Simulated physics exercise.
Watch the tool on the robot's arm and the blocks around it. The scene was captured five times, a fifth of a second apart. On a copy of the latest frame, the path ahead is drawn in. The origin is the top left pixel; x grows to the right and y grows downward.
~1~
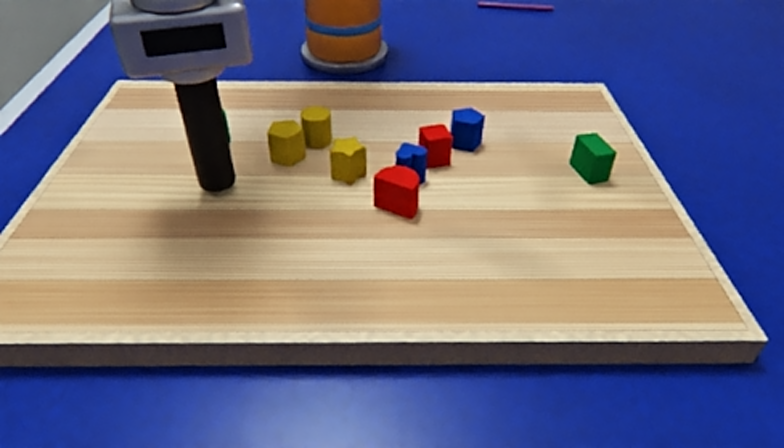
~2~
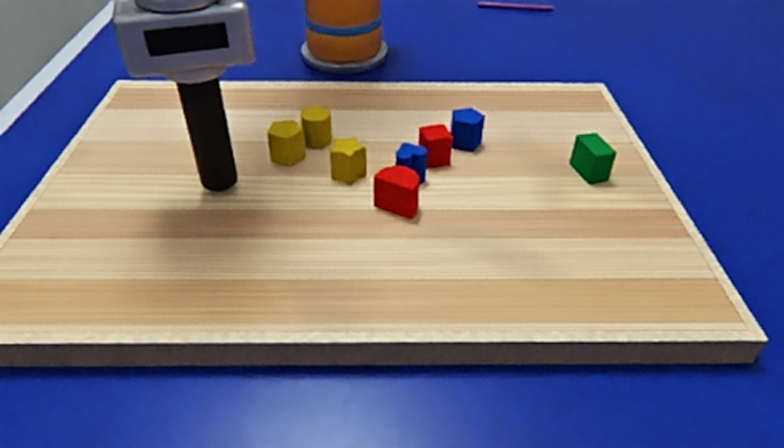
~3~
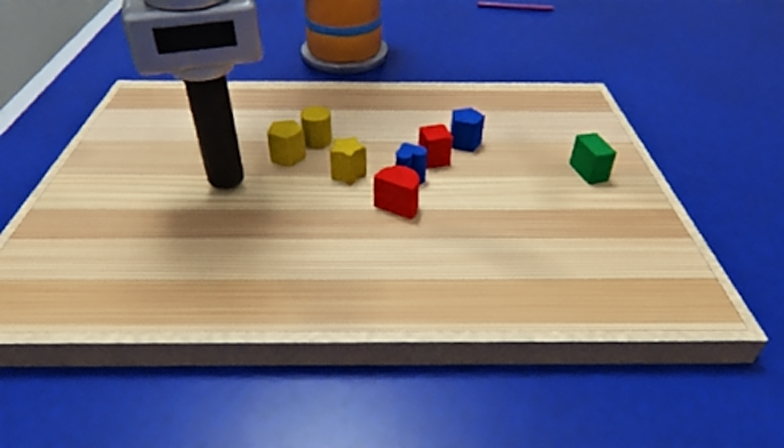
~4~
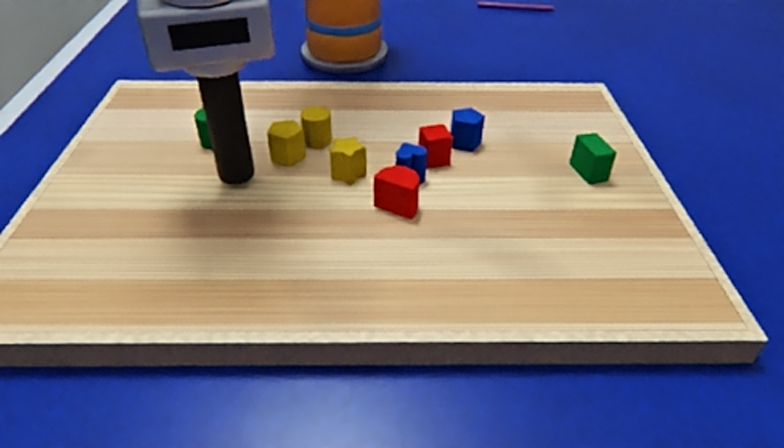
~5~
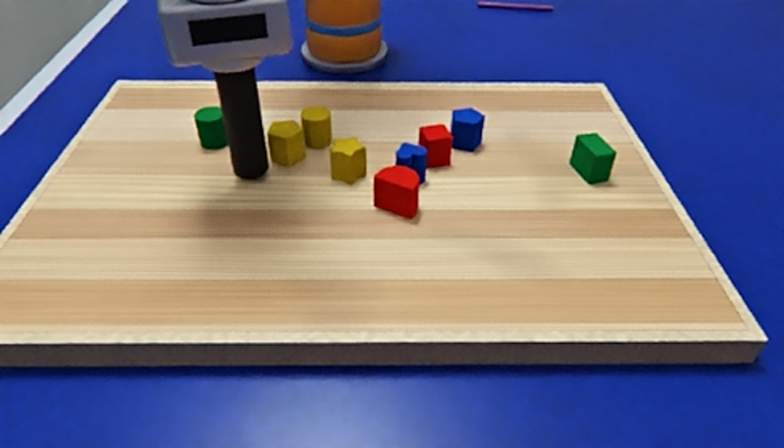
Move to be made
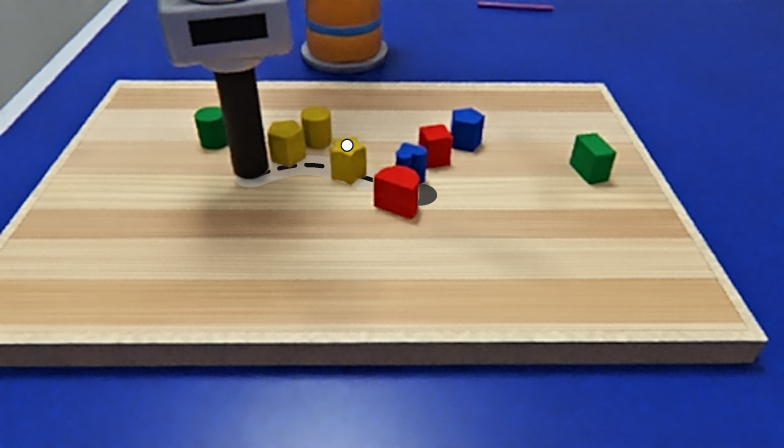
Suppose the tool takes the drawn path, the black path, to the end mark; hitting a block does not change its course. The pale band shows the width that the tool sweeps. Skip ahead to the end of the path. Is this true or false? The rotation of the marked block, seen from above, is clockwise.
That is true.
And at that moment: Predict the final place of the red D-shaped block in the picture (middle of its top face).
Around pixel (442, 203).
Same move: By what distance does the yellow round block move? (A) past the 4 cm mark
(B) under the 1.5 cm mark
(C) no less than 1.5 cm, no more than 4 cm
My answer is option C.
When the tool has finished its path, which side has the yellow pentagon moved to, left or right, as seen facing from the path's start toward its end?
Shifts left.
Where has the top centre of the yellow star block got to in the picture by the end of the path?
It should be at about (446, 181).
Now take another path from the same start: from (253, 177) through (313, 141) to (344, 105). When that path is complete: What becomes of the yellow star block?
It holds its position.
Drawn move, from (253, 177) by way of (310, 165) and (364, 177) to (419, 194); the dot is on the yellow star block.
The first path, step by step. One third of the way, tool (312, 159); yellow pentagon (309, 118), turned 45° anticlockwise; yellow round block (328, 105).
Two thirds of the way, tool (364, 171); yellow pentagon (309, 118), turned 45° anticlockwise; yellow round block (328, 105); yellow star block (390, 159), turned 30° clockwise; red D-shaped block (402, 177); blue heart (418, 151), turned 20° anticlockwise.
At the end, tool (419, 188); yellow pentagon (309, 118), turned 45° anticlockwise; yellow round block (328, 105); yellow star block (446, 181), turned 55° clockwise; red D-shaped block (442, 203), turned 35° clockwise; blue heart (442, 153), turned 70° anticlockwise.
